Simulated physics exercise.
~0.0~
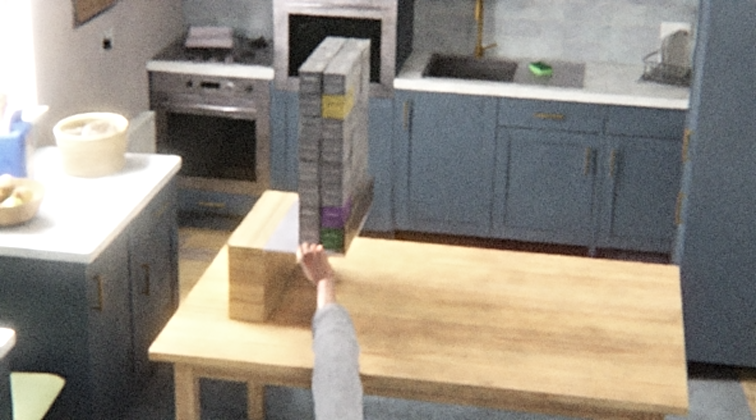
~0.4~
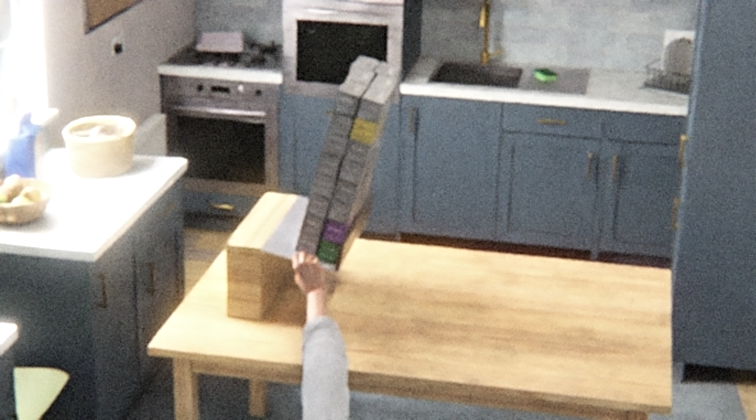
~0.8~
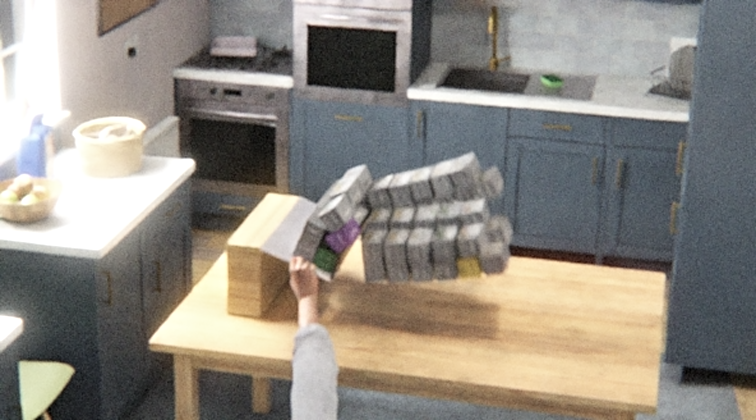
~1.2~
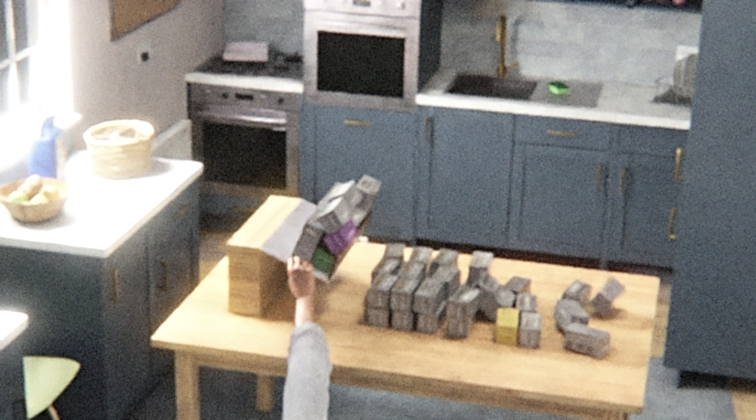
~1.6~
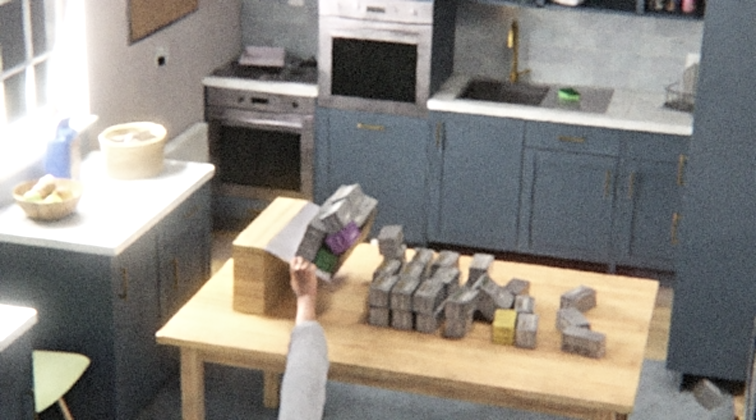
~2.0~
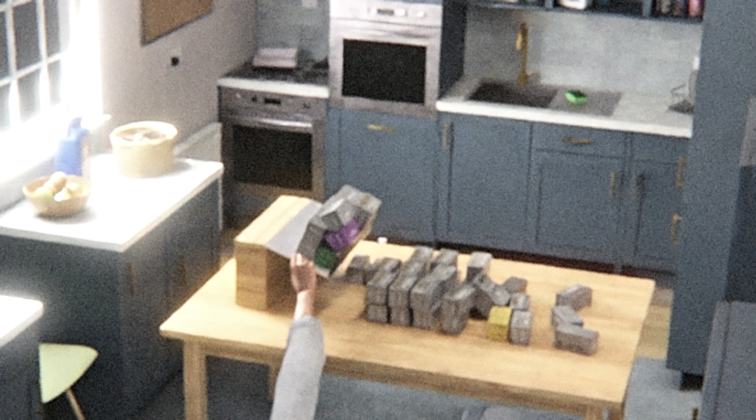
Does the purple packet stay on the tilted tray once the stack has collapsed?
Yes, the purple packet stays up on the sloping tray, tipped over in the small cluster left there, while most of the others lie scattered on the table.
